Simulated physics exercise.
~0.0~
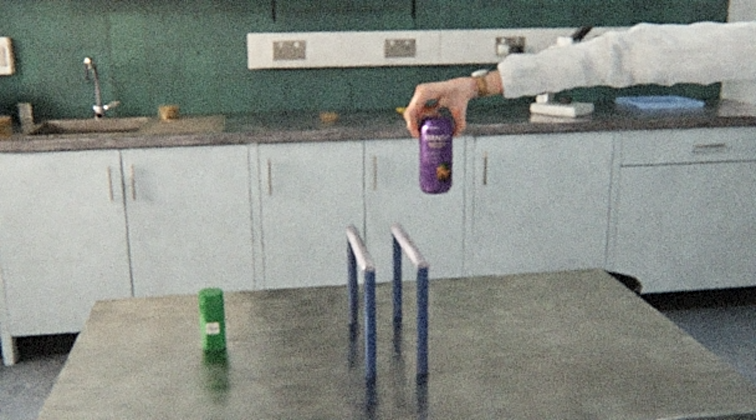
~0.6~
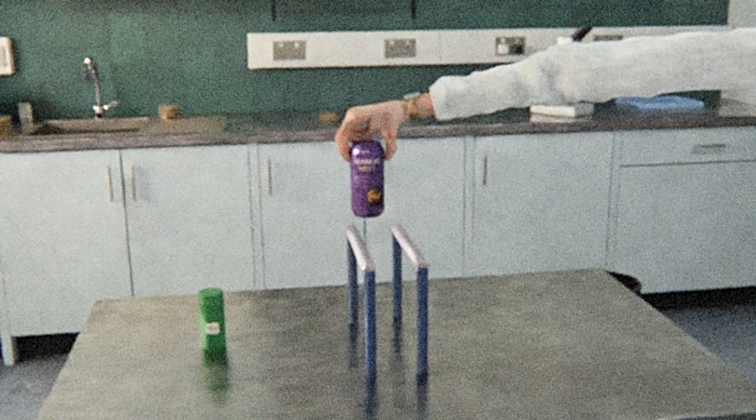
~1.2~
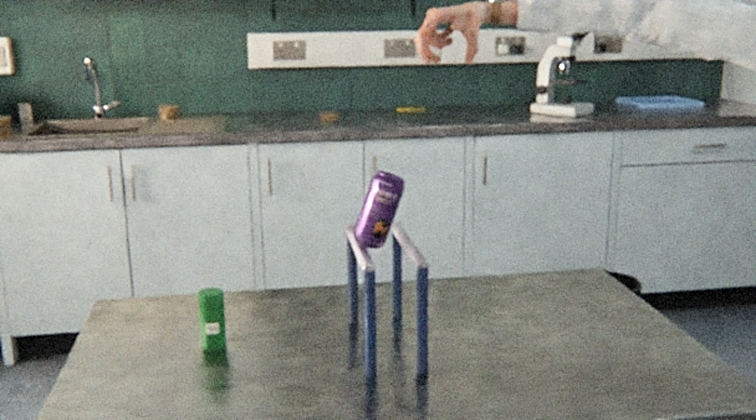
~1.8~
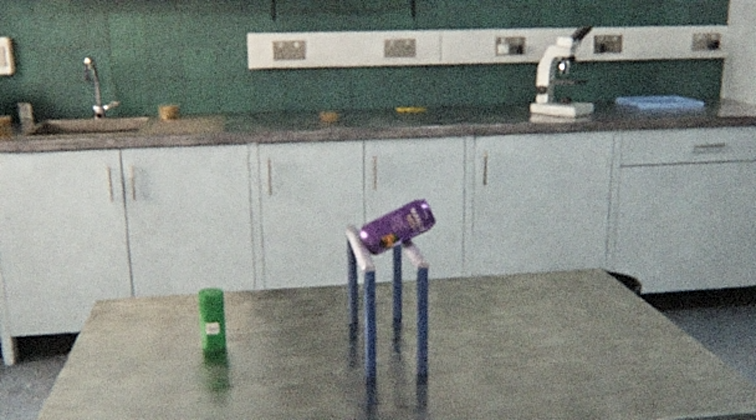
In a lab kitchen, a hand releases a purple can, which tips sideways onto a stand.
